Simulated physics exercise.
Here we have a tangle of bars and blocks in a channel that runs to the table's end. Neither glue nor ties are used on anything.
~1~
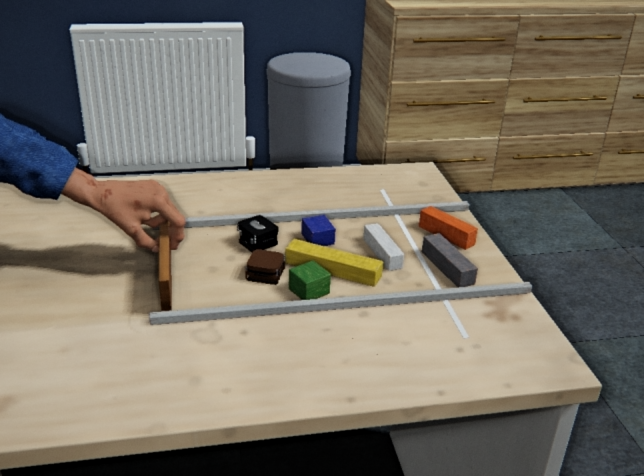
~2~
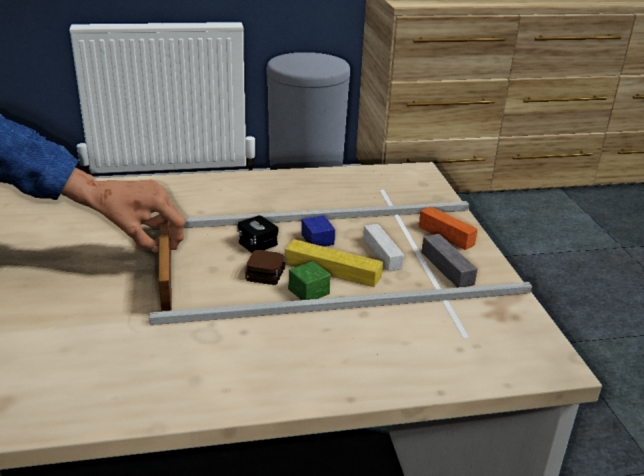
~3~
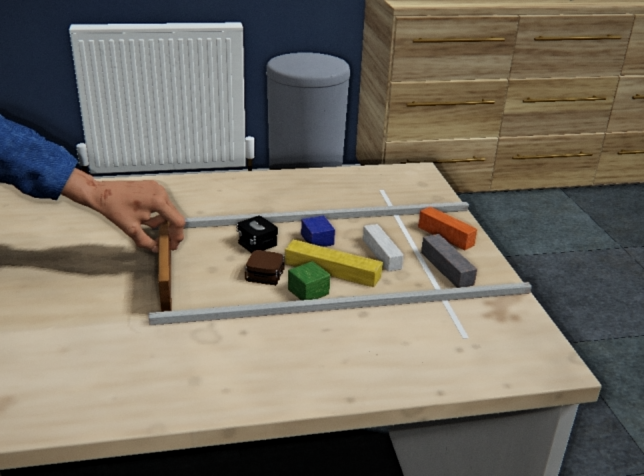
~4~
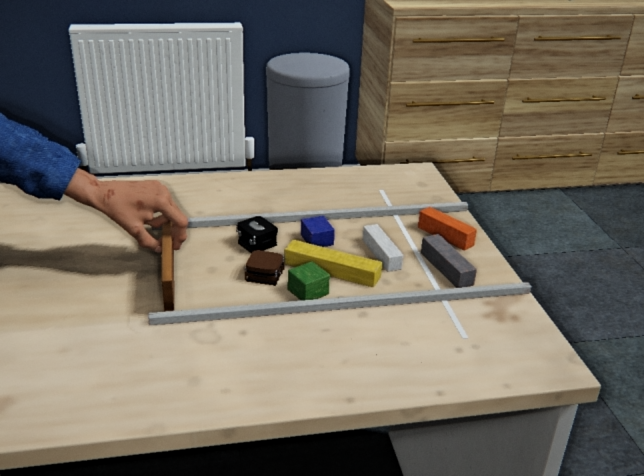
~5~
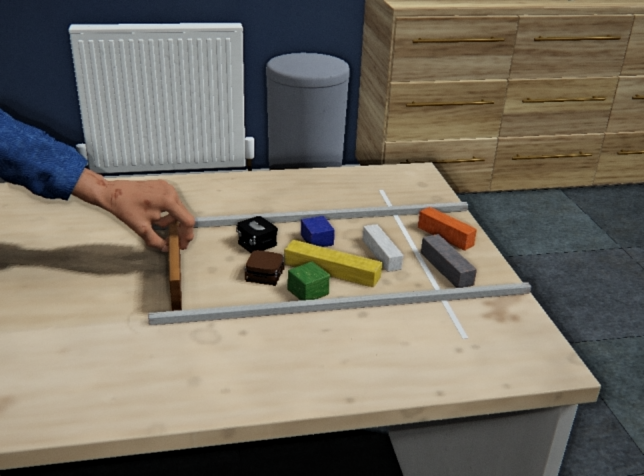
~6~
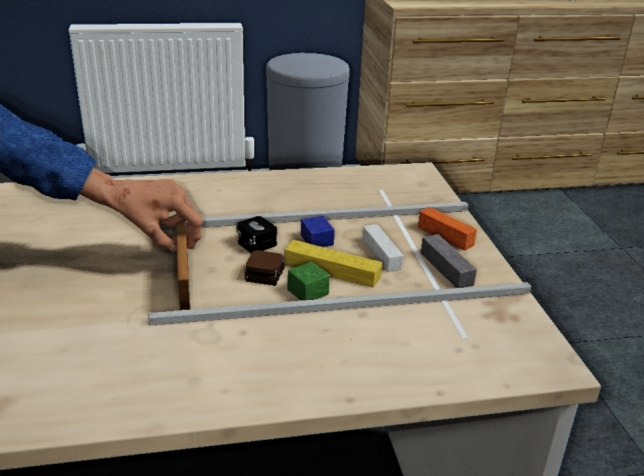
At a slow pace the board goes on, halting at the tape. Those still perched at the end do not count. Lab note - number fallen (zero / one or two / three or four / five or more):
The push clears none off the end, I'd bet.
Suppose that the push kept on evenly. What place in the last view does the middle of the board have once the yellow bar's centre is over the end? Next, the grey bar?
The middle is at (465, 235) when it's the yellow bar, and at (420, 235) when it's the grey bar.
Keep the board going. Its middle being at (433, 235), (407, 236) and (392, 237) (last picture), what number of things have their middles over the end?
First 2, next 0, last 0.
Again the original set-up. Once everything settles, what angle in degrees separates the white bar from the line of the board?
Close to 5°.
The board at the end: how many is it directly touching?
Tally at the end: 4.
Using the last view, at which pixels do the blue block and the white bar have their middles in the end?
First object: (441, 220); second object: (469, 234).
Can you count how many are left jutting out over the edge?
You'd get 2.
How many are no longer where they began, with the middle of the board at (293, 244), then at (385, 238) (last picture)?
Counting first: 5, next 8.
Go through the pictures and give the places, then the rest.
Orange bar (448, 227); grey bar (449, 260); white bar (383, 247); board (165, 252); tape (417, 252), in the first frame.
Grey bar (448, 260); black case (258, 235), in the second frame.
White bar (382, 247); yellow bar (333, 263), in the third frame.
Orange bar (447, 228); green block (309, 282), in the fourth frame.
Grey bar (448, 261); brown case (265, 268), in the fifth frame.
Orange bar (447, 228); grey bar (448, 261); white bar (382, 247); board (183, 251); tape (416, 252), in the sixth frame.
Early on, none off yet; orange bar at rest near (447, 228); grey bar at rest near (448, 261); white bar at rest near (382, 247).
A while later, none off yet; orange bar at rest near (447, 228); grey bar at rest near (448, 261); white bar travelled a little near (391, 245).
Further along, none off yet; orange bar travelled a little near (458, 226); grey bar travelled a little near (475, 258); white bar travelled about its own width near (441, 236).
Finally, the number that fall off is zero.
